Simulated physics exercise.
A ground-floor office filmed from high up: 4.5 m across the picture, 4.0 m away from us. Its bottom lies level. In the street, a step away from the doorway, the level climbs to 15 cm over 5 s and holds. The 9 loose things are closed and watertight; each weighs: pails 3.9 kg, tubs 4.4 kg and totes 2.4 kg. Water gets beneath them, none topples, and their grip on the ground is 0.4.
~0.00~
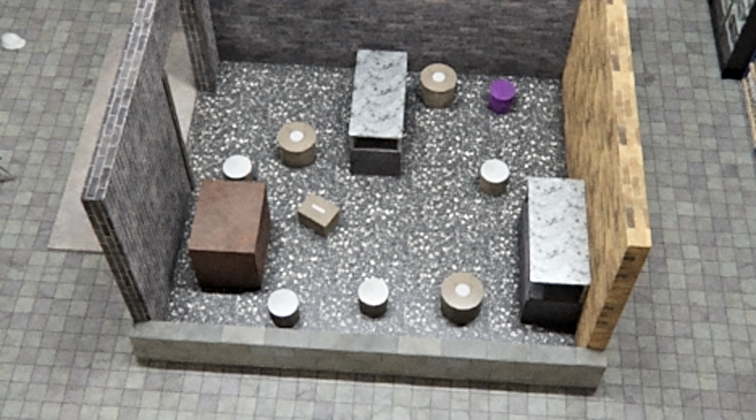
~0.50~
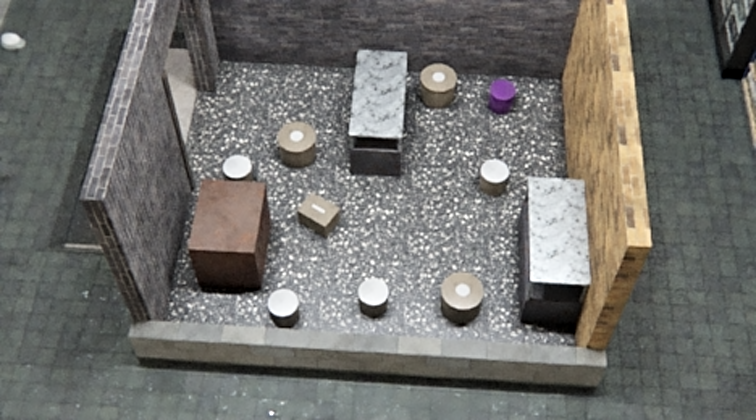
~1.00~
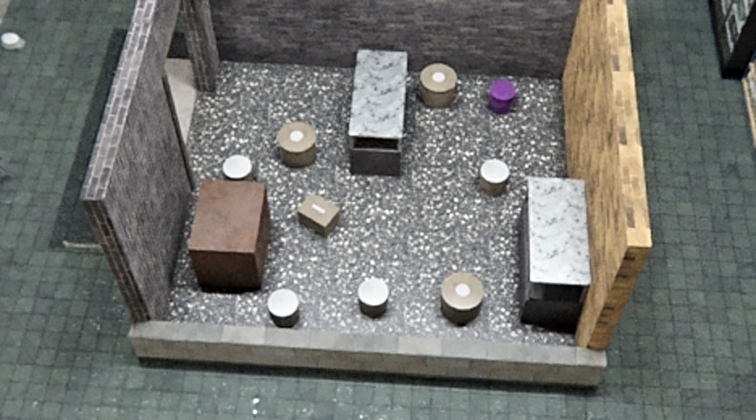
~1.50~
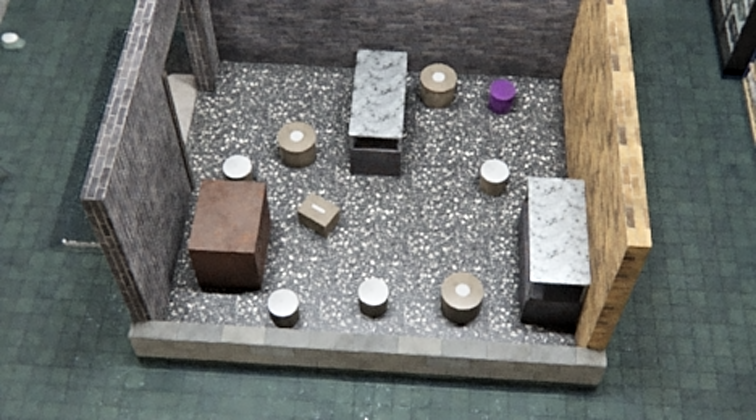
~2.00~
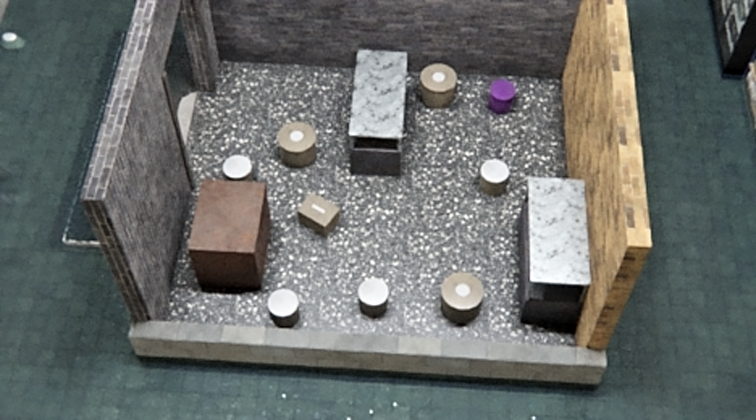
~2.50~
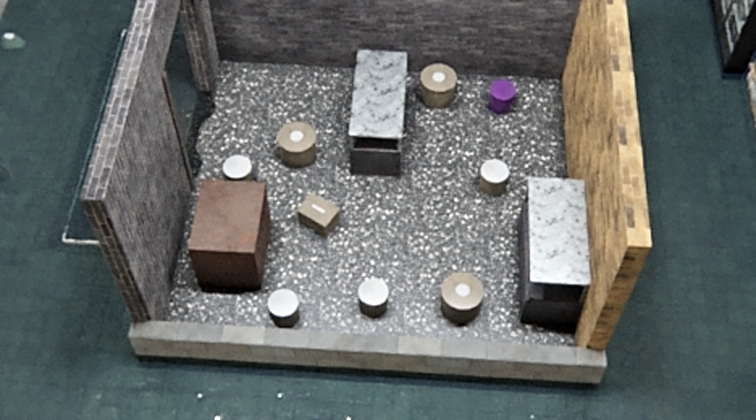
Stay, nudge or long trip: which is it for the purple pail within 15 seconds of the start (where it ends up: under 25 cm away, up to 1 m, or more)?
The purple pail slides a little.
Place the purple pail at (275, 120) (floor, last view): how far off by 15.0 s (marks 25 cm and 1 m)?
It gets carried off.
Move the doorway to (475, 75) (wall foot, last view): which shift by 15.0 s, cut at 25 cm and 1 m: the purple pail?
In that case the purple pail gets carried off.
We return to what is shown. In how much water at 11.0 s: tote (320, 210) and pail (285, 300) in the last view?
Roughly 7 and 5 cm.
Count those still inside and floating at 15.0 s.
At that moment 9.
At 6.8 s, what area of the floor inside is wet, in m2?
About 8.5 m2.
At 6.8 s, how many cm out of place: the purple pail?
About 0 cm.
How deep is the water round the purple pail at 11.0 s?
Roughly 4 cm.
After 3.5 s the purple pail is near (503, 90), 0.0 m from its start, aground; 0 afloat.
After 6.8 s the purple pail is near (503, 90), 0.0 m from its start, aground; 1 afloat.
After 11.0 s the purple pail is near (513, 94), 0.1 m from its start, aground; 6 afloat.
After 15.0 s the purple pail is near (533, 118), 0.6 m from its start, afloat; 9 afloat.
